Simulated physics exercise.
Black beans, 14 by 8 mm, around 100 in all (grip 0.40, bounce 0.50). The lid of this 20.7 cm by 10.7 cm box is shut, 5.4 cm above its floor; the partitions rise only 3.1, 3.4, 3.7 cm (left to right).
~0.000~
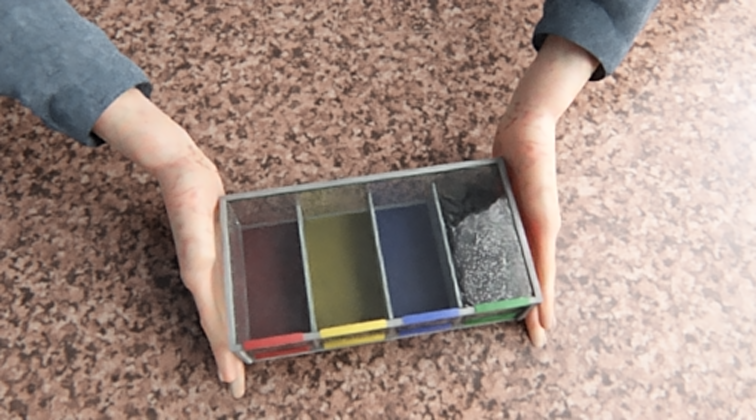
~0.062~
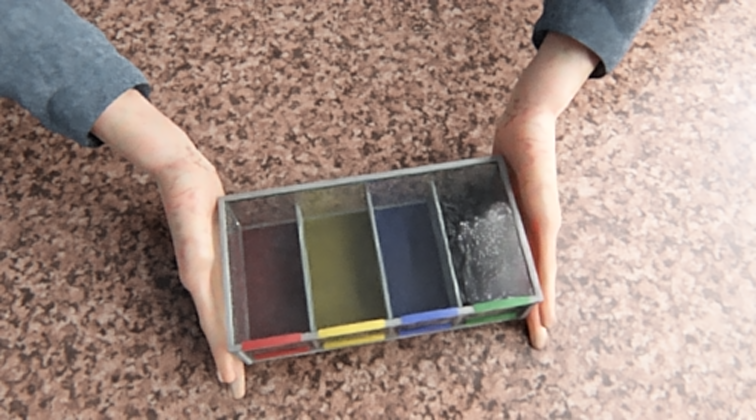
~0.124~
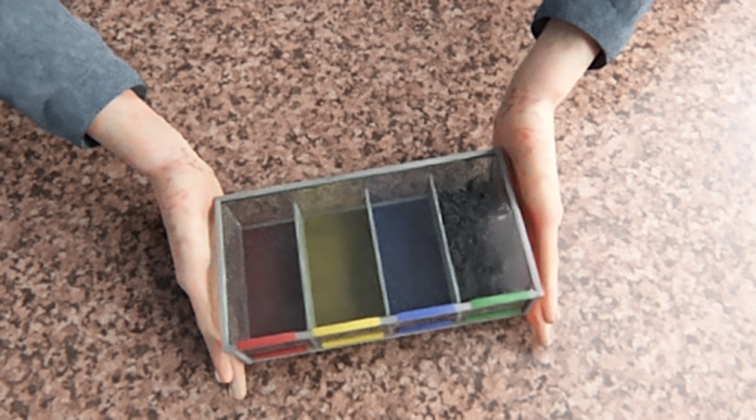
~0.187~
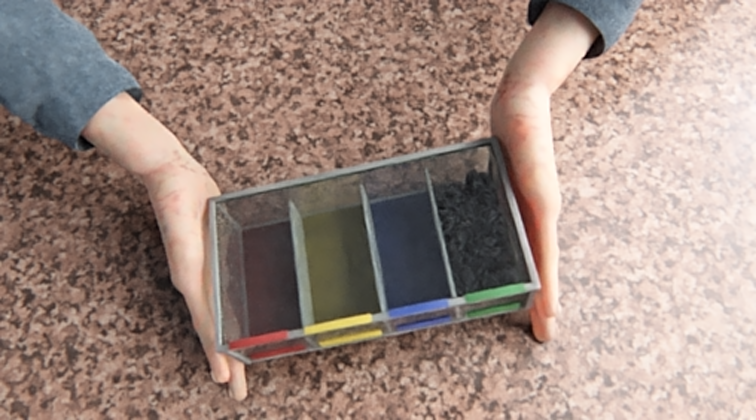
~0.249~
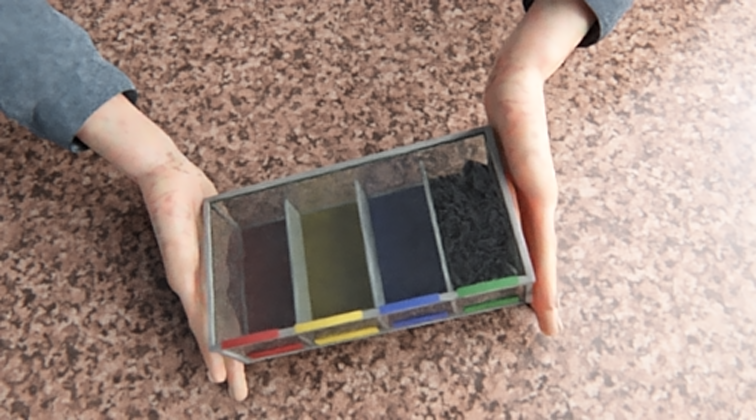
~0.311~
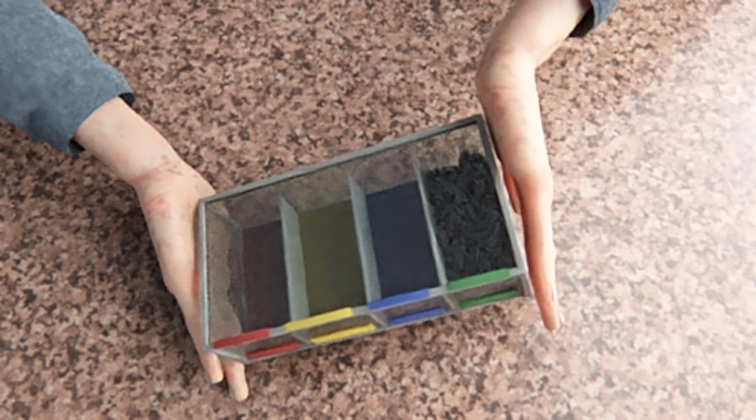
Two hands in blue-grey sleeves hold a clear, lidded box by its ends above a speckled pinkish-brown stone surface, seen from above by a still camera. Four compartments run across it, marked red, yellow, blue and green from left to right, with dark beans in the green one. The hands steadily tilt the box, raising its right end, while the beans stay in the green compartment.
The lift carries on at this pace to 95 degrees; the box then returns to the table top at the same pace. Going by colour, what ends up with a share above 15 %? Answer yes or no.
Red yes, blue no, green yes, yellow no.
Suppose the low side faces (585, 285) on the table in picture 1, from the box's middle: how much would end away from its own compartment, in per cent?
About 0 per cent.
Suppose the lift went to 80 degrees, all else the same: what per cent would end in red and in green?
In that case red 10; green 80.
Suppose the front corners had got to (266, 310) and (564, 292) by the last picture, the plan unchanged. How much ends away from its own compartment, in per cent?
In that case some 0 per cent.
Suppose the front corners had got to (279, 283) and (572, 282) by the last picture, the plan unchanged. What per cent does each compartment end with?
Red 0; blue 0; green 100; yellow 0.
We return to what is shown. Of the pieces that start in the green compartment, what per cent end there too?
About 60 per cent.
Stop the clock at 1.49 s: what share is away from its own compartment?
Some 15 per cent.
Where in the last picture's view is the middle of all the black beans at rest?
Around (447, 236).
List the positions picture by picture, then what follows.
Box tilt 0 degrees, front corners at (236, 346) and (535, 298); green 100 %, in the first picture.
Box tilt 1 degrees, front corners at (234, 346) and (535, 297), in the second picture.
Box tilt 5 degrees, front corners at (229, 346) and (535, 291), lowest corner left back, in the third picture.
Box tilt 9 degrees, front corners at (222, 346) and (532, 284), lowest corner left back, in the fourth picture.
Box tilt 13 degrees, front corners at (216, 345) and (527, 276), lowest corner left back, in the fifth picture.
Box tilt 18 degrees, front corners at (209, 345) and (519, 268), lowest corner left back; green 100 %. The box's pace is about 70 degrees a second, in the sixth picture.
After 1.49 s, tilt 95 degrees; red 5 %, blue 10 %, green 85 %.
Then, at 2.28 s, tilt 42 degrees; red 30 %, blue 5 %, green 65 %.
After 3.08 s, tilt 0 degrees; red 30 %, blue 5 %, green 65 %.
In the end, at 3.6 s, red 30 %, blue 5 %, green 65 %, yellow 0 %.
